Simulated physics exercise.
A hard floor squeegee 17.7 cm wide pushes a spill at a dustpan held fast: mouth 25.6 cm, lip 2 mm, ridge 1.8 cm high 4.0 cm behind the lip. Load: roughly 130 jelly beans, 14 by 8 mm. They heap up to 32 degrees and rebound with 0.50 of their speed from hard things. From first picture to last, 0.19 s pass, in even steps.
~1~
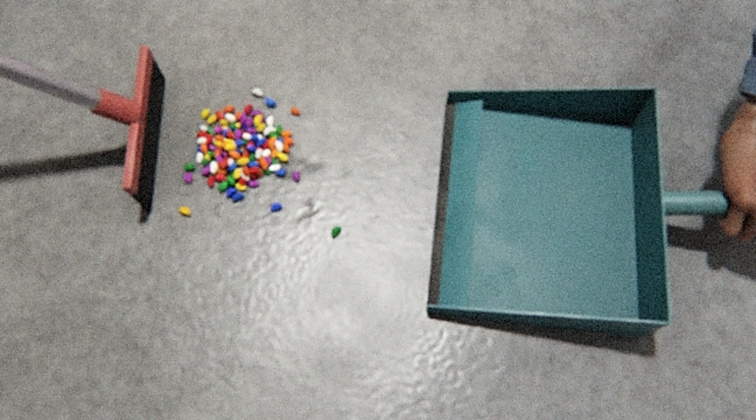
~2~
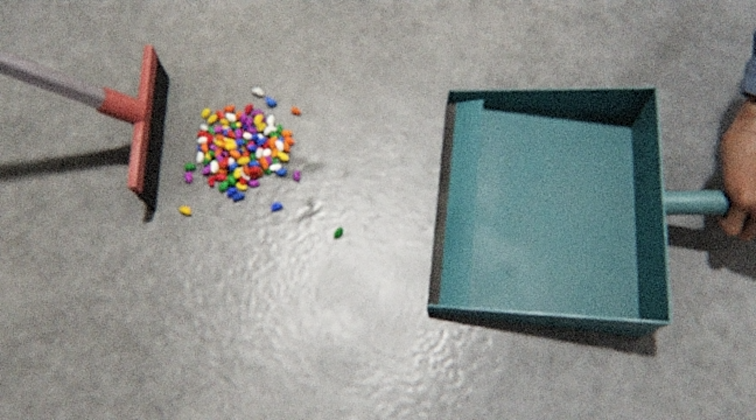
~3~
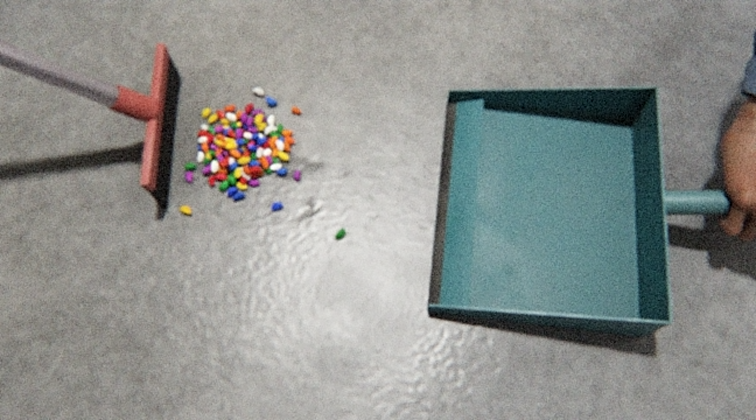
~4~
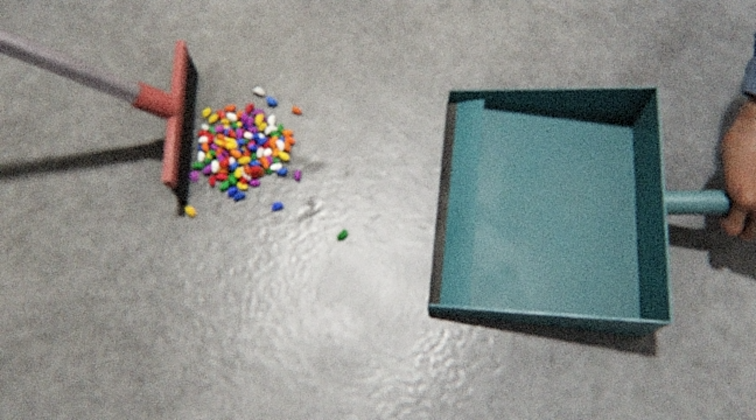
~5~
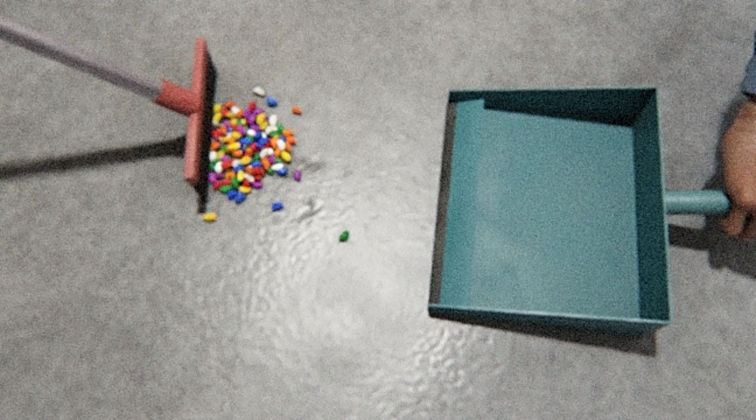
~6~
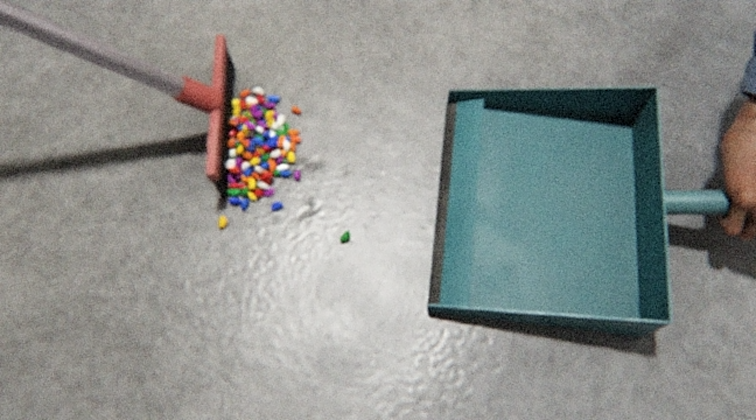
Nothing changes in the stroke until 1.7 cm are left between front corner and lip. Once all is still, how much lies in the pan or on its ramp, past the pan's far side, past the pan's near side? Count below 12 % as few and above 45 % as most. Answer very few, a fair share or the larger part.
Pan a fair share, far side a fair share, near side very few.
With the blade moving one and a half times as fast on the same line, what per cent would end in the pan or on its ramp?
Then about 25 per cent.
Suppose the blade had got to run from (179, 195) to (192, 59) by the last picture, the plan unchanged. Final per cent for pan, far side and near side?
Pan 20, far 10, near 0.
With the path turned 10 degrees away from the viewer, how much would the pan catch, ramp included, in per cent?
In that case some 10 per cent.
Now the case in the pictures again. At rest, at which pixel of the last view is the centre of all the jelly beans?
Near (440, 125).
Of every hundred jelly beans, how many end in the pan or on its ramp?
About 20 per cent.
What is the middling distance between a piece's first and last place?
Some 24 cm.
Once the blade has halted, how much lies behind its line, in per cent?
About 20 per cent.
Then, 0.20 s after the last picture, middle of the blade 14 cm from the lip; 0 % over the lip, far side 5 %, near side 0 %.
Then, 0.33 s after the last picture, middle of the blade 6 cm from the lip; 0 % over the lip, far side 20 %, near side 0 %.
Then, 0.58 s after the last picture, middle of the blade 3 cm from the lip; 25 % over the lip, far side 25 %, near side 0 %.
In the end, pan 20 %, far side 25 %, near side 0 %, in front of the lip or behind the blade 50 %.
